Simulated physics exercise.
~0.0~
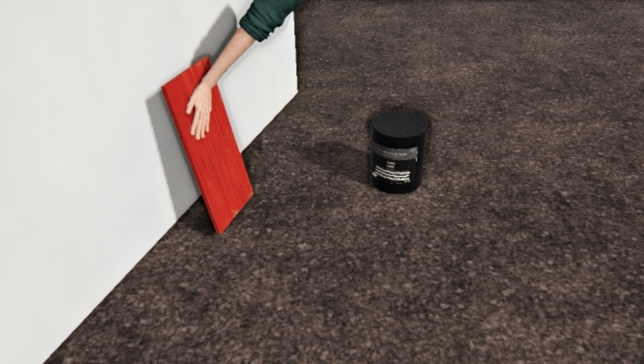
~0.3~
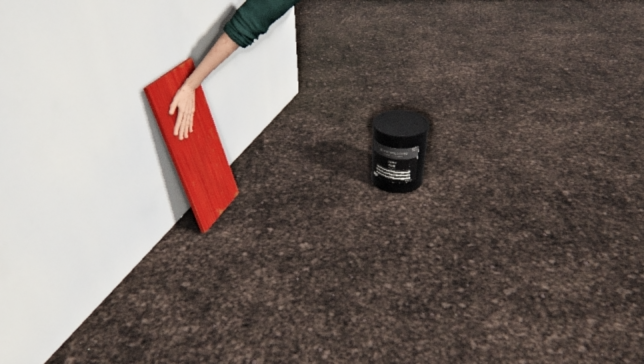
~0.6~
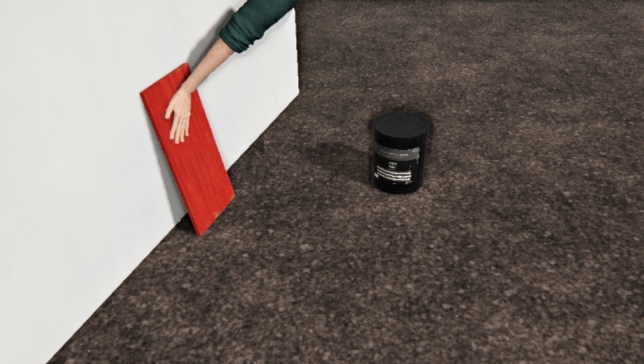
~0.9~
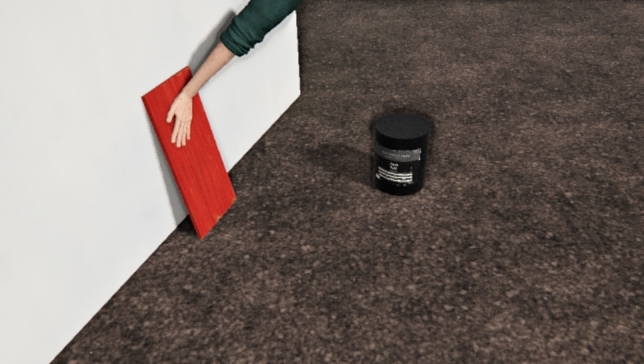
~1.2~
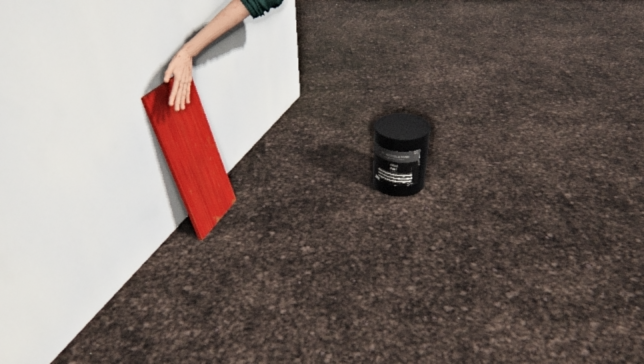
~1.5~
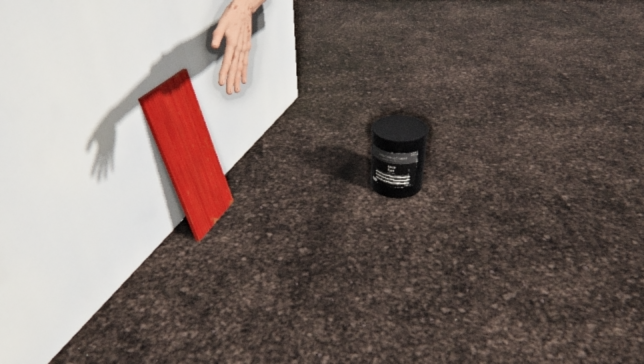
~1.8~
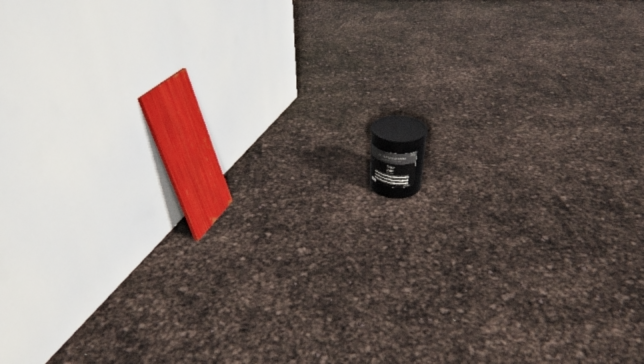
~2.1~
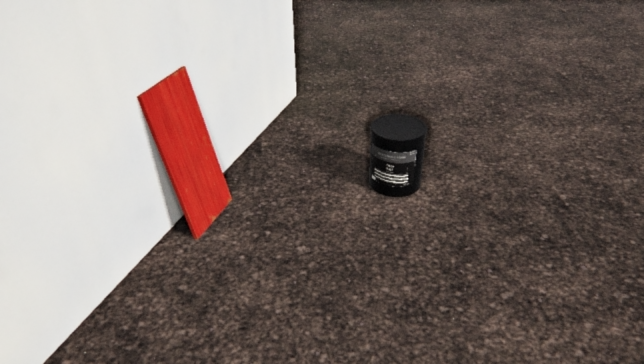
Against a white wall, a hand leans a red board, lets go, and it stays.
